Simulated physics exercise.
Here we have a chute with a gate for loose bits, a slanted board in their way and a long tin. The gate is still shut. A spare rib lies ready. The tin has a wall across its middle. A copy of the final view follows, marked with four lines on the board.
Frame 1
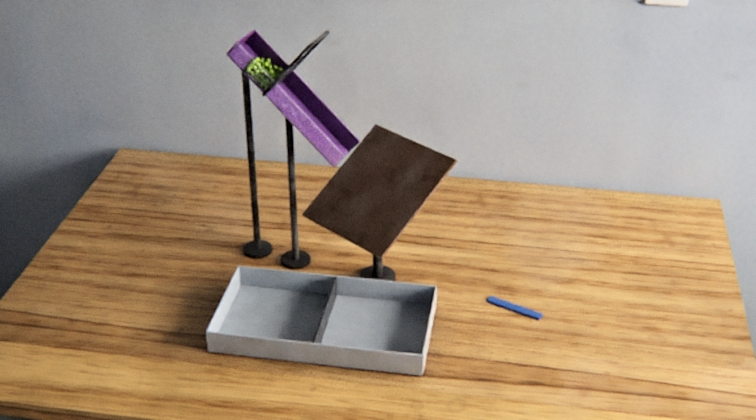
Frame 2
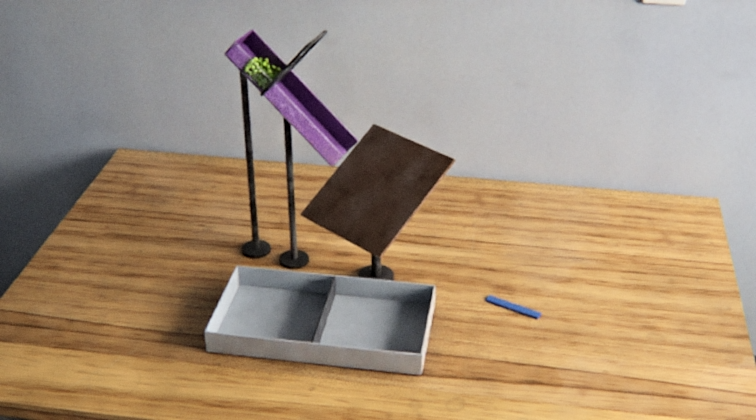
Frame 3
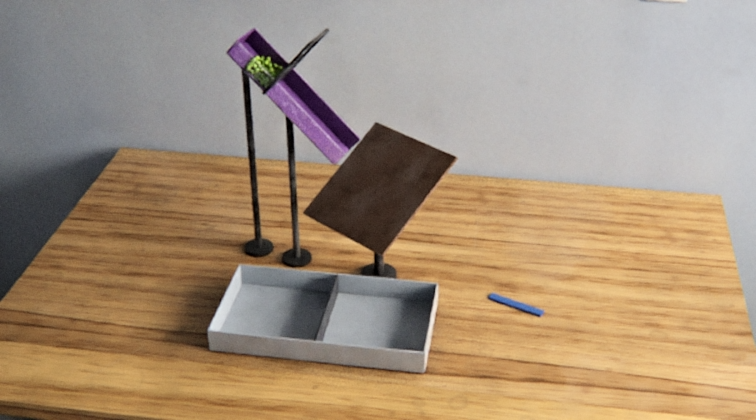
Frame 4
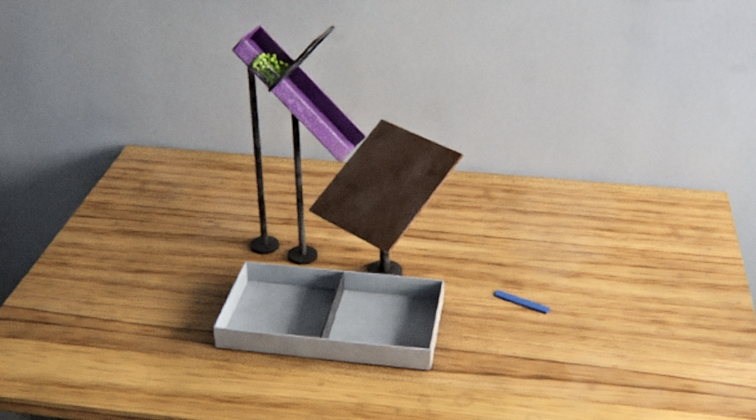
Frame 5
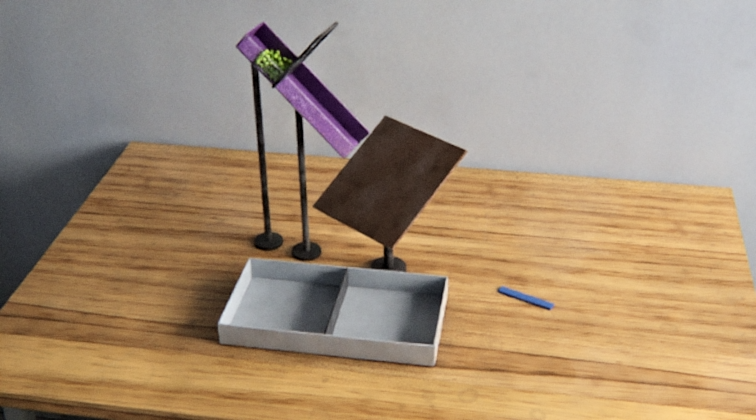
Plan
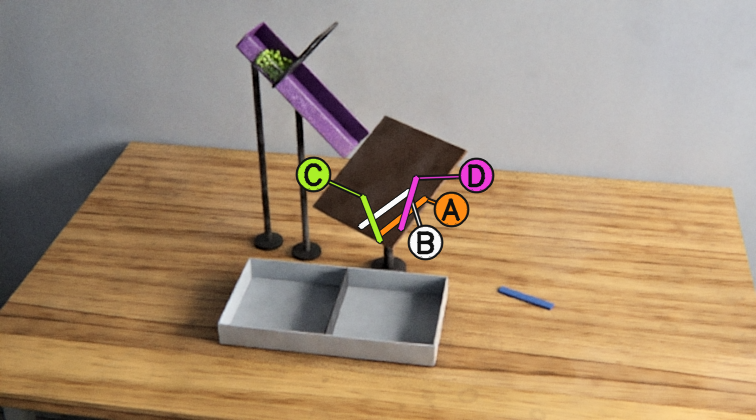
Only the view moves, drifting very slightly, while nothing on the wooden table changes. Green bits stay behind the closed gate of a sloping purple chute, with a tilted dark board below it. A divided grey tin sits in front, and a small blue strip lies still to the right.
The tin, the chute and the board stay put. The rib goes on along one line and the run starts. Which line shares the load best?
Go for A.
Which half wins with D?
Right.
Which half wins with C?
The right half.
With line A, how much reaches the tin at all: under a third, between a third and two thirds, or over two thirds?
It is over two thirds.
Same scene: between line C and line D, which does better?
D it is.
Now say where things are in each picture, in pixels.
The first picture shows load behind the gate at (267, 75), dried peas; lip of the chute at (341, 160), sloping fairly steeply.
The second picture shows middle of the board at (376, 187), tilted fairly steeply; middle of its low edge at (338, 235); of its high edge at (413, 141).
The third picture shows front corners of the tin at (208, 330) and (424, 353); front end of its middle wall at (315, 341); gate still shut at (287, 71).
The fourth picture shows middle of the load at (273, 71); lip at (348, 155).
The fifth picture shows middle of the load at (277, 67); lip at (351, 151).
On the marked copy, line A from (424, 198) to (377, 236); line B from (408, 191) to (361, 226); line C from (363, 197) to (379, 240); line D from (416, 178) to (401, 228).
For line A, of what is caught, about half in the left half, about half in the right.
For line B, of what is caught, nearly all in the left half, a small part in the right.
For line C, of what is caught, a stray few in the left half, nearly all in the right.
For line D, of what is caught, a small part in the left half, most in the right.
